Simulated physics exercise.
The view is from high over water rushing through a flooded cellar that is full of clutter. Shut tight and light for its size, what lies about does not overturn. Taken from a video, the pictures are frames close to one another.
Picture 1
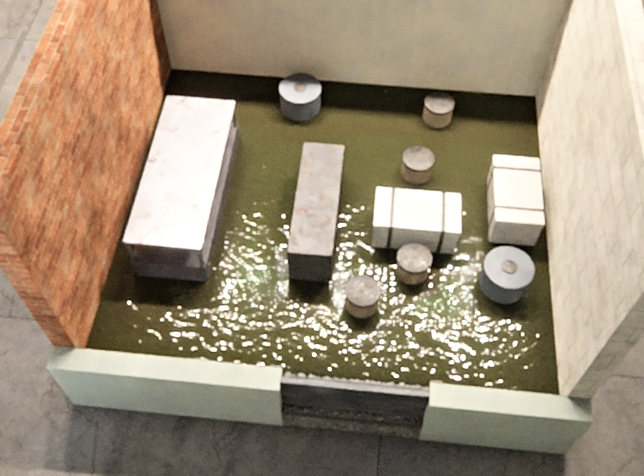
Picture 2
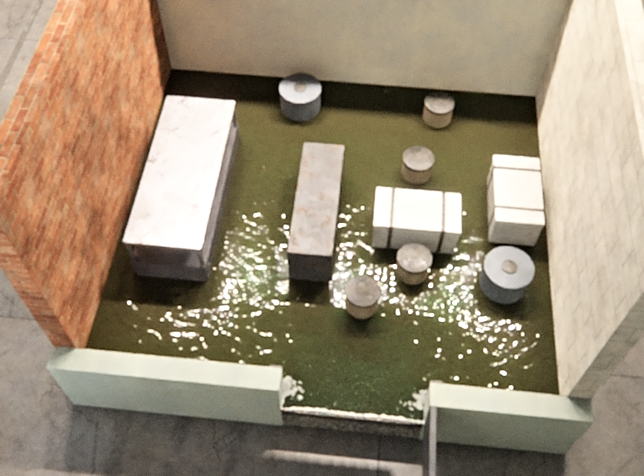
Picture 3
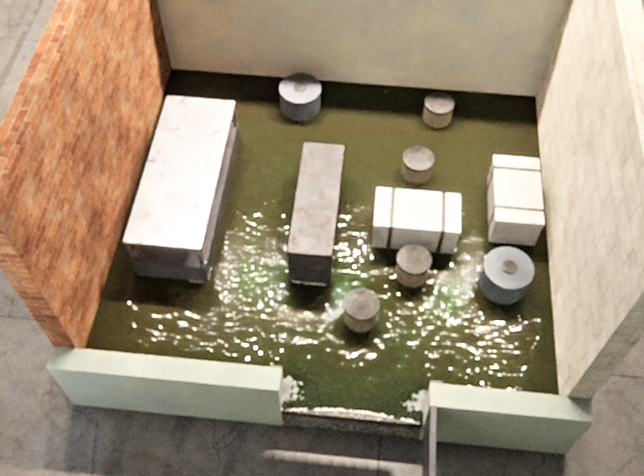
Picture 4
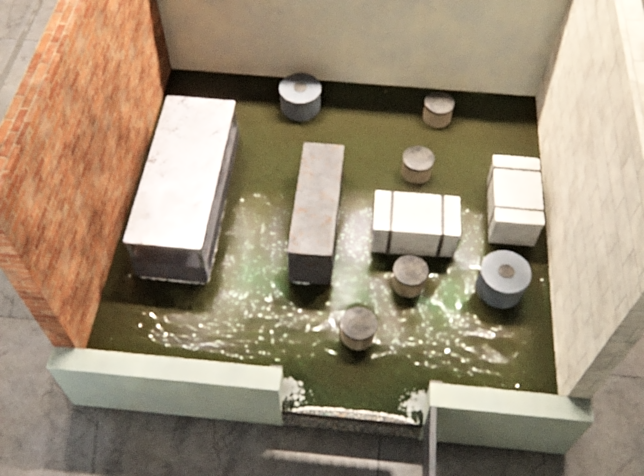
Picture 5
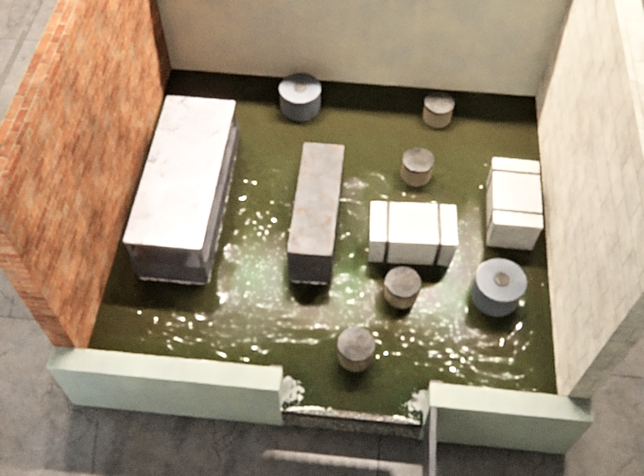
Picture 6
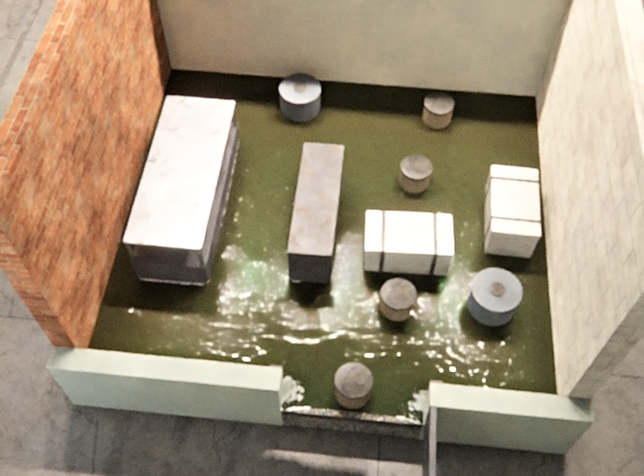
The clip opens on a walled, flooded cellar seen from above, with pails, blocks and blue drums standing in rippling green water. Water begins foaming through the gap in the front wall, and the nearest pail drifts toward it, followed more slowly by another pail, a strapped white box and a blue drum.
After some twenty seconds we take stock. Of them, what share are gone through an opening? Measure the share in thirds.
In thirds: Two or more.
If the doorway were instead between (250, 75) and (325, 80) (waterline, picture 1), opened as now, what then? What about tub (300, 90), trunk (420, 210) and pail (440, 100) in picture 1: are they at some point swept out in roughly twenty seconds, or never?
Lost - lost - lost.
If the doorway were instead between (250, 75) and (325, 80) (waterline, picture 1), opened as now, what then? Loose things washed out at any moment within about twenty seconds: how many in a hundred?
About 50 %.
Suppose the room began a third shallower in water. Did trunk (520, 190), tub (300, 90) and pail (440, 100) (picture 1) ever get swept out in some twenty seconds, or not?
Well, in turn they're removed, not removed and not removed.
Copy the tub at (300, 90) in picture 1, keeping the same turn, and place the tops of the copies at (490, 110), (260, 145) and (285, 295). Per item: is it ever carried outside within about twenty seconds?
As listed: No, through, gone.
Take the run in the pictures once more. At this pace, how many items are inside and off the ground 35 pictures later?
Result - 2.
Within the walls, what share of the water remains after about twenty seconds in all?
Roughly 34 in a hundred.
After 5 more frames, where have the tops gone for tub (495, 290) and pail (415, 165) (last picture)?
Look for them close to (478, 332) and (417, 212).
A moment on, 2 of 8 are out; 6 afloat.
Next, 4 of 8 are out; 4 afloat.
Later, 6 of 8 are out; 2 afloat.
In the end, 6 of 8 are out; 2 afloat.
